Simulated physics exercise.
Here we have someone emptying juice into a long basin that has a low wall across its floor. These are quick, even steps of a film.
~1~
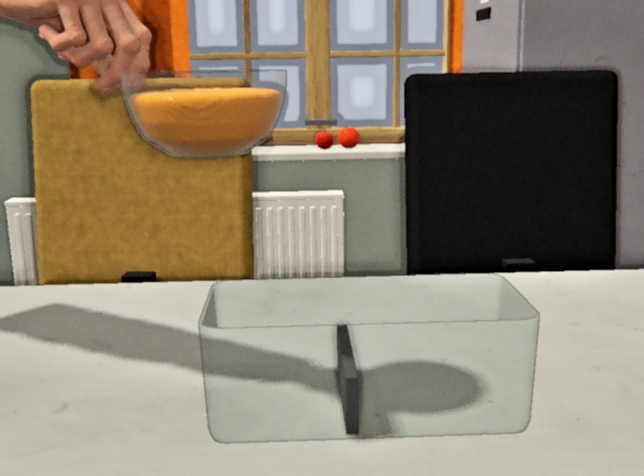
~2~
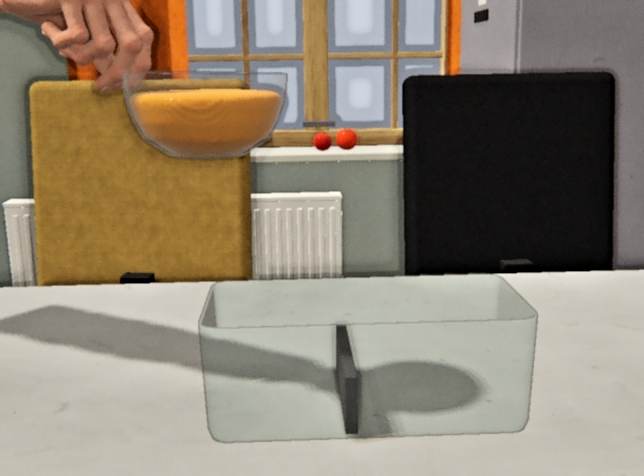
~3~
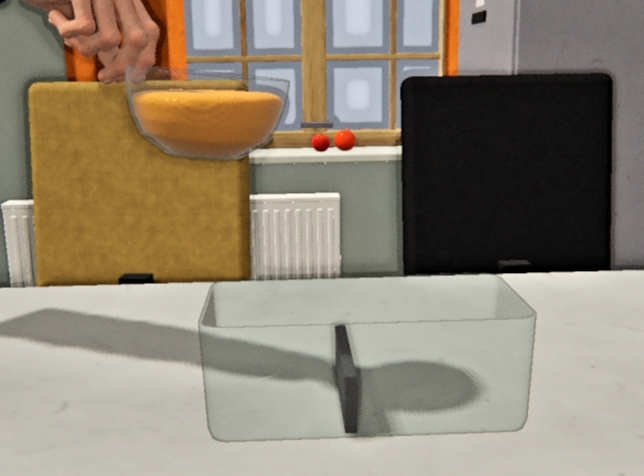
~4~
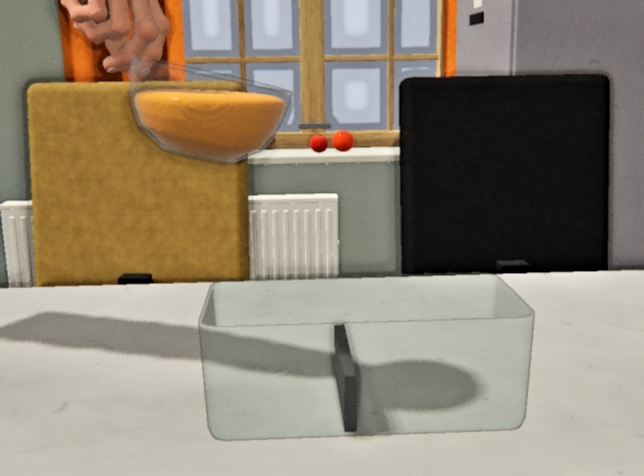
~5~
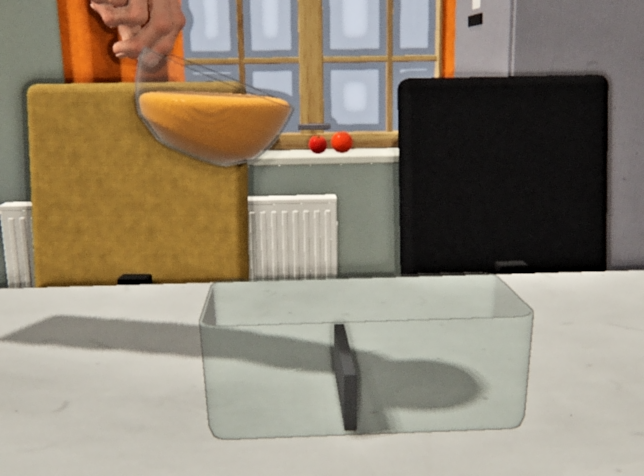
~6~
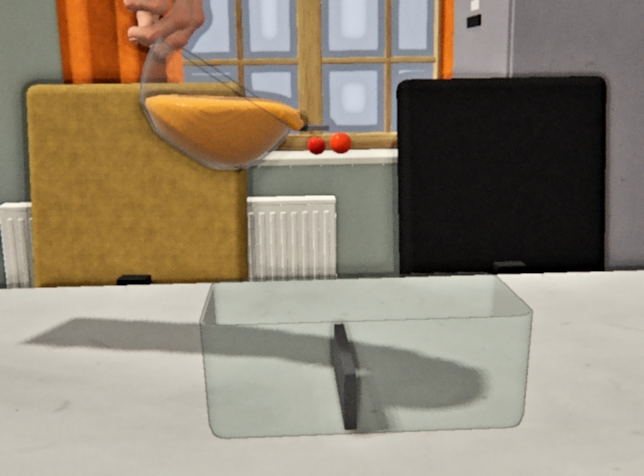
To begin with, a hand holds a clear bowl of orange juice level above the left side of a long, clear basin with a low dark wall across its floor. The hand then tilts the bowl to the right, slowly and then more steeply, until a little juice slips over its lowered right rim.
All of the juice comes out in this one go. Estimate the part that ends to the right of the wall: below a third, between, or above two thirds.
In the end from a third to two thirds is right of the wall.
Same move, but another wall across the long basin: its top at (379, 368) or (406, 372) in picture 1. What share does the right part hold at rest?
Roughly 20 per cent, and 15 per cent.
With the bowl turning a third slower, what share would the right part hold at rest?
It comes to 65 per cent or so.
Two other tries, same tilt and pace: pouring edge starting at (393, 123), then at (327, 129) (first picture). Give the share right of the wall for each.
In turn 95 and 75 in a hundred.
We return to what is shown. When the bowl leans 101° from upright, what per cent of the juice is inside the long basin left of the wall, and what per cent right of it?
Some 5 per cent left and 35 right.
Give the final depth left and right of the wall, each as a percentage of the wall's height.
Near 30 on the left, 20 on the right.
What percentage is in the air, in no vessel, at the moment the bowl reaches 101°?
Roughly 45 in a hundred.
A moment on, the bowl is tipped right over and 12 per cent is still to pour, 4 is left of the wall and 36 right of it.
Next, the bowl is tipped right over and 0 per cent is still to pour, 43 is left of the wall and 53 right of it.
Then the bowl is tipped right over and 0 per cent is still to pour, 44 is left of the wall and 54 right of it.
Later the bowl is tipped right over and 0 per cent is still to pour, 44 is left of the wall and 54 right of it.
Finally, 44 per cent lies left of the wall, 54 right of it and 2 outside.
